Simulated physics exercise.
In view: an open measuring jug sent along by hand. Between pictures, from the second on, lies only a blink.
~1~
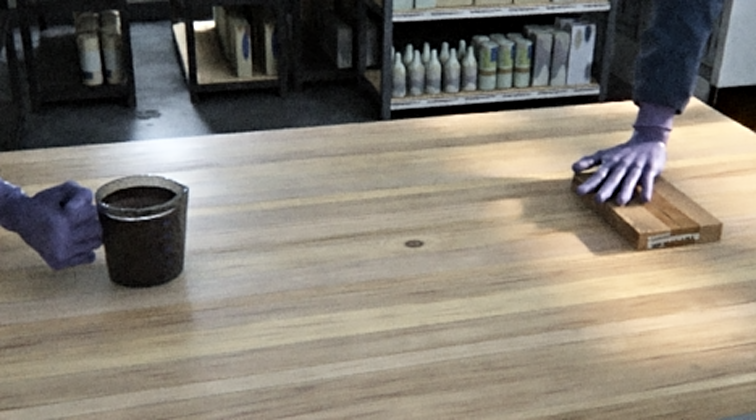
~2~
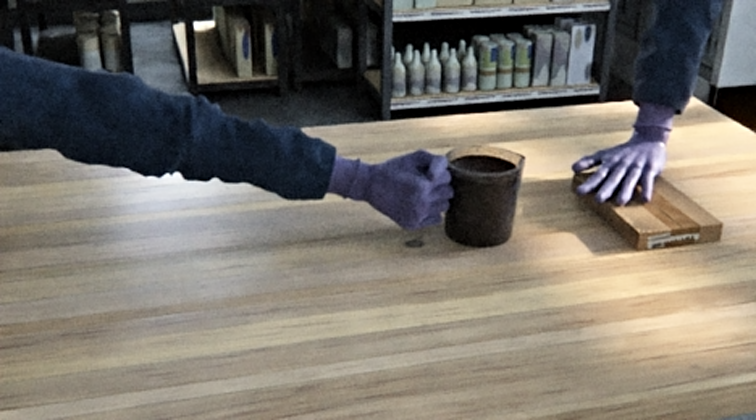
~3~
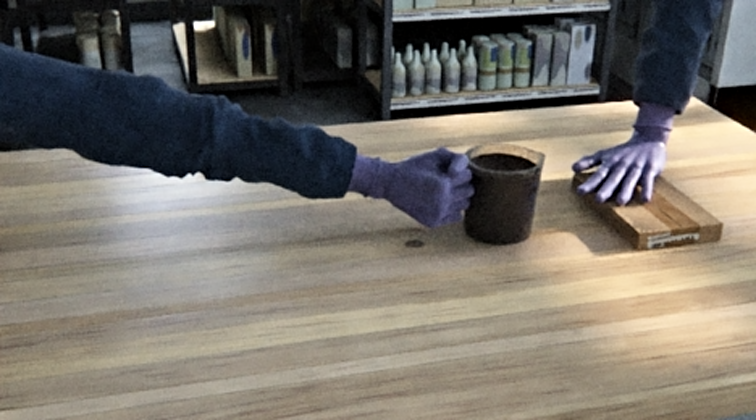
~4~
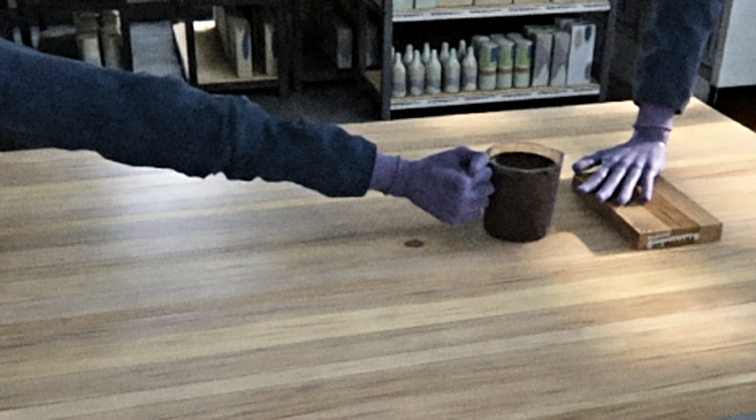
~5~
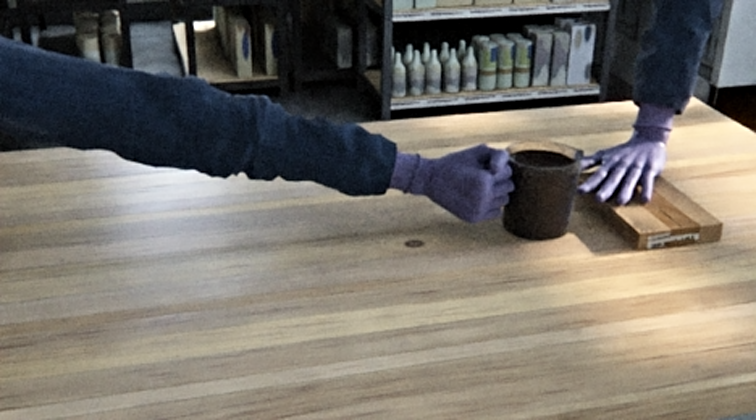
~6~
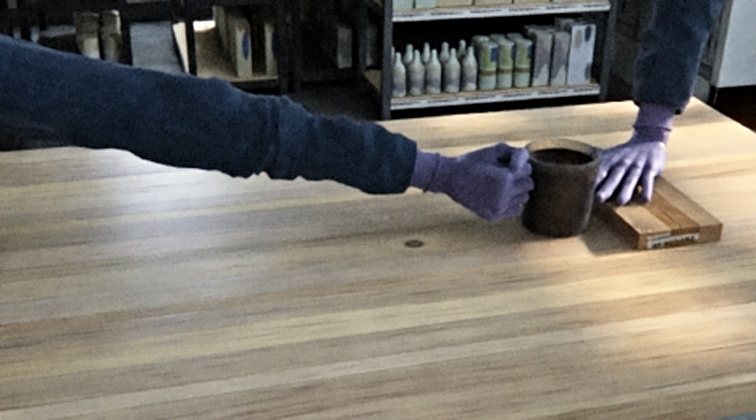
A gloved hand slides a nearly full measuring jug rightward across a wooden table toward another hand on a box.
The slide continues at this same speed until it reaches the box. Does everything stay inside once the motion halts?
No, I expect it will overflow when it stops.
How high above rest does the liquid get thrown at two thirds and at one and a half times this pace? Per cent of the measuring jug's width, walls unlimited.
You'd see close to 20 per cent, and after that close to 45 per cent.
Next, the measuring jug meets the box.
After that, the coffee surges up the wall; it has slopped over.
Finally, the measuring jug stands at the box; it has slopped over.
